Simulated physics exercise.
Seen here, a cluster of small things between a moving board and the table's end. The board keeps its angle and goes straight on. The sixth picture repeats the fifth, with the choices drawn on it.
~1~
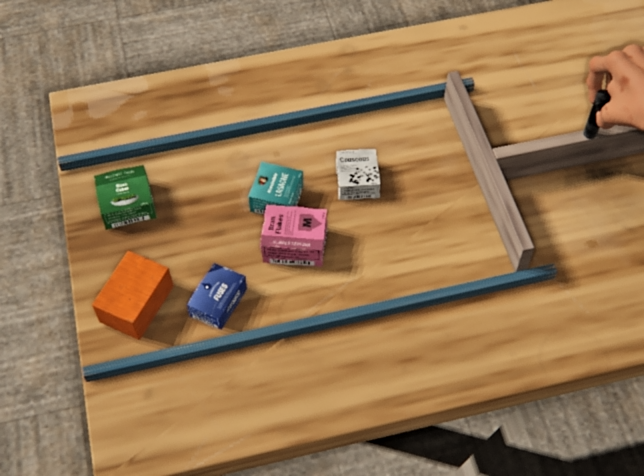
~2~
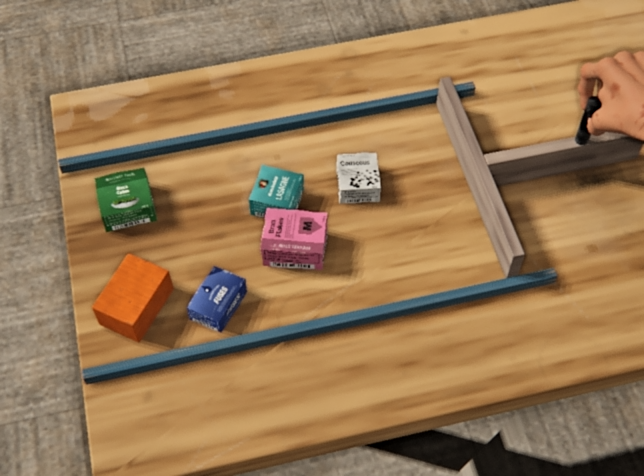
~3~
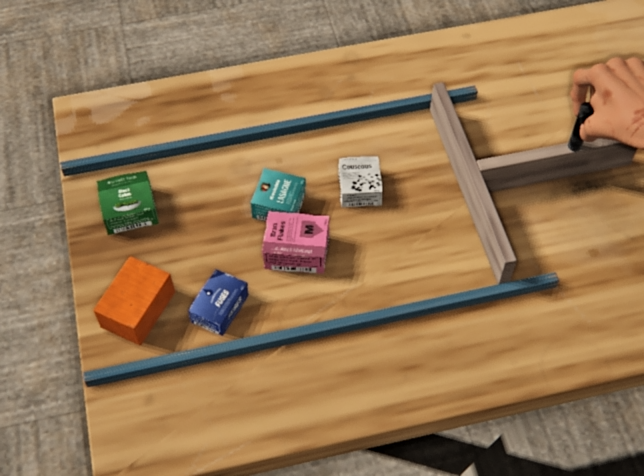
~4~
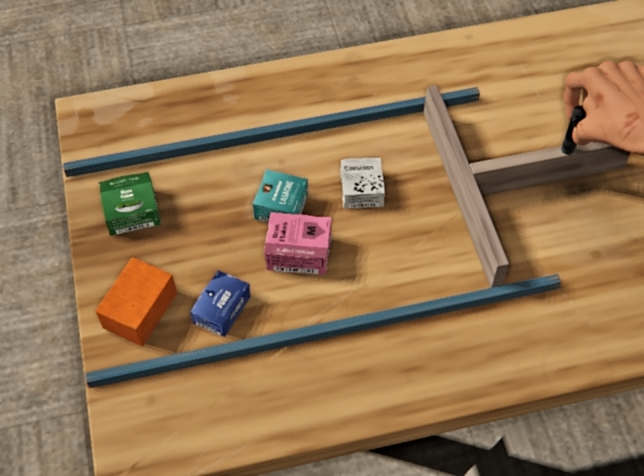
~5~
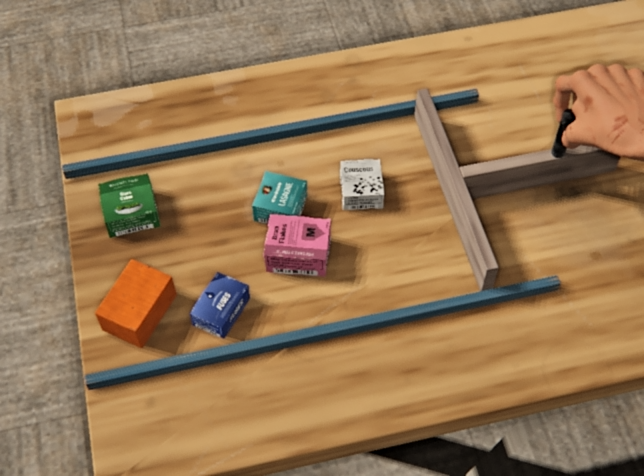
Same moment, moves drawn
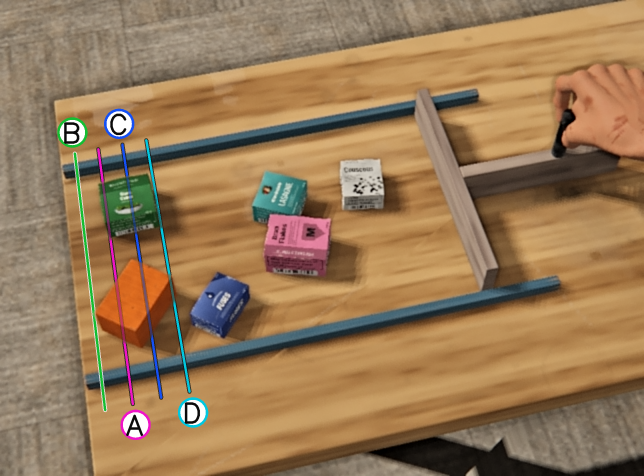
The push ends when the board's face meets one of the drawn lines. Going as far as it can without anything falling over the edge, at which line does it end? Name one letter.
It should halt at D.
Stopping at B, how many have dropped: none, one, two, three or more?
In all, three or more.
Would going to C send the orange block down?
Yes.
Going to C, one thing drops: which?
The orange block goes over.
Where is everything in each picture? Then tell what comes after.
In the first picture, board (489, 155); pink box (295, 236); white packet (358, 175).
In the second picture, board (480, 161); turquoise packet (277, 195).
In the third picture, board (472, 167); orange block (135, 300).
In the fourth picture, board (465, 170); pink box (299, 244).
In the fifth picture, board (455, 173); turquoise packet (280, 201); blue box (221, 305); orange block (137, 303).
On the marked copy, A at (114, 266); B at (89, 271); C at (140, 260); D at (166, 255).
Following D. Soon after the start, board (354, 193); white packet (319, 192); turquoise packet (271, 204).
Later, board (246, 214); green packet (122, 205); turquoise packet (174, 224).
In the end, board (166, 230); orange block (91, 321); green packet (85, 194); nothing has fallen.
As for the rest, A drops the turquoise packet and orange block; B drops the pink box, white packet, turquoise packet, blue box, orange block and green packet; C drops the orange block.
